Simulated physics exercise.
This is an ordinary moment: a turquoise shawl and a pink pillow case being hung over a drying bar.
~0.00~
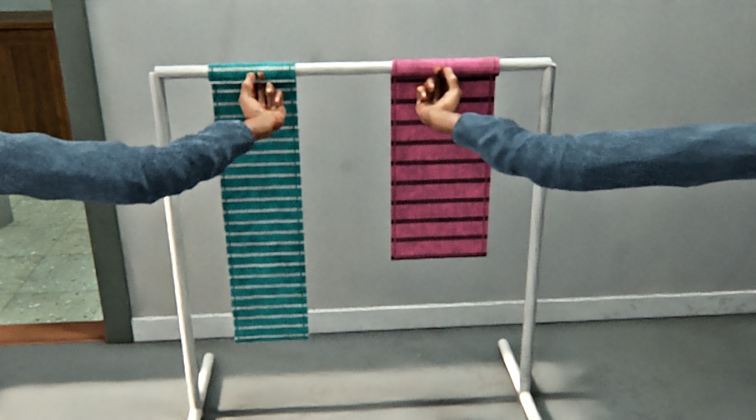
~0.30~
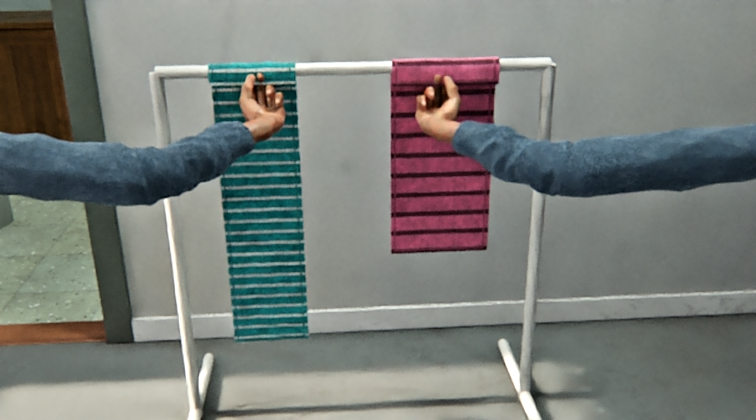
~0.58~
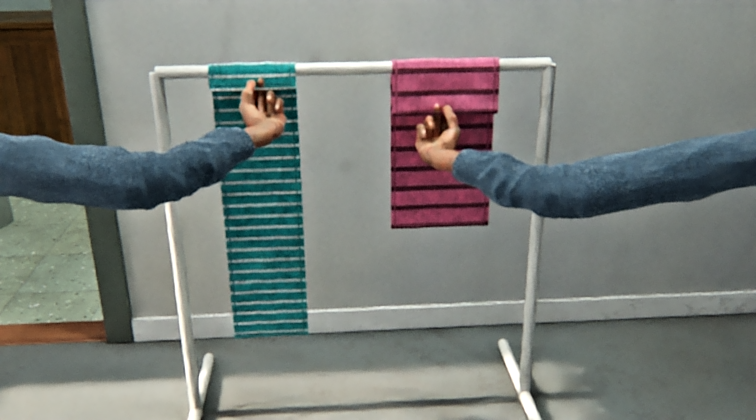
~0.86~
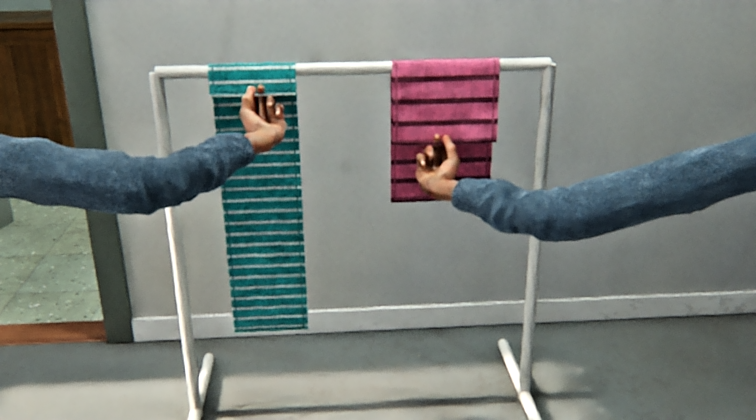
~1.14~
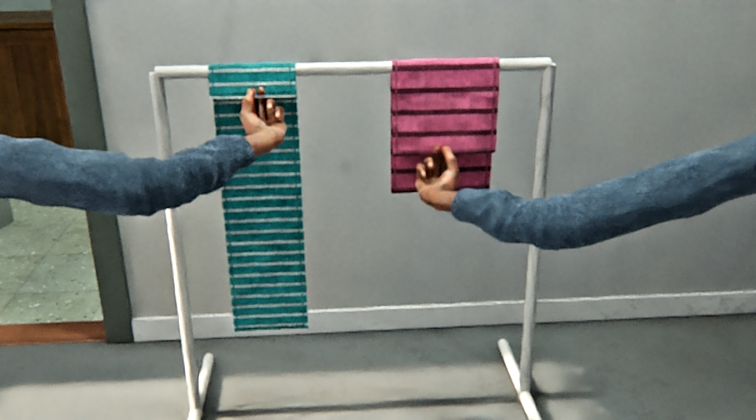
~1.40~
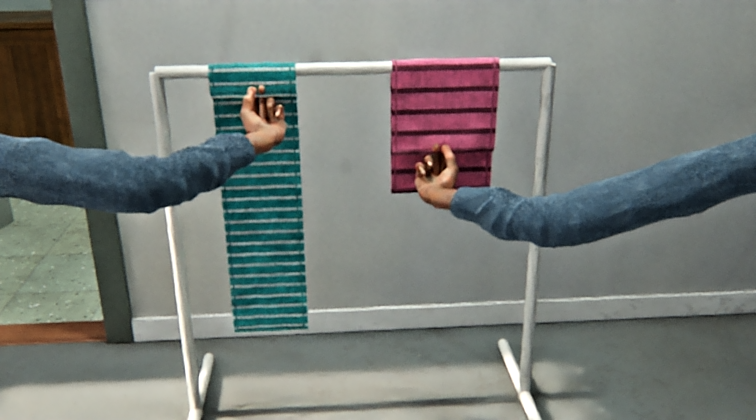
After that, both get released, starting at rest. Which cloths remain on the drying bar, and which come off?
The turquoise shawl comes off, the pink pillow case remains.
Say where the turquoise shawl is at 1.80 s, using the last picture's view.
By then it is at (269, 301).
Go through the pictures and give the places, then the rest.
In the first picture, shawl front hem (274, 76), back hem (290, 336); pillow case front hem (410, 72), back hem (407, 255).
In the second picture, shawl front hem (274, 78); pillow case front hem (410, 80).
In the third picture, shawl front hem (274, 83); pillow case front hem (410, 110).
In the fourth picture, shawl front hem (274, 90); pillow case front hem (410, 140).
In the fifth picture, shawl front hem (274, 91); pillow case front hem (410, 150).
In the sixth picture, shawl front hem (275, 90), back hem (290, 325), front far shorter than the back; pillow case front hem (409, 149), back hem (408, 188), front over half the back.
By 1.80 s, shawl clear of the rail and dropping near (269, 301); pillow case unmoved.
By 2.06 s, shawl in a heap on the floor near (276, 406); pillow case unmoved.
When it is over, shawl in a heap on the floor near (276, 407); pillow case unmoved. The turquoise shawl slips to the floor and the pink pillow case keeps its place.
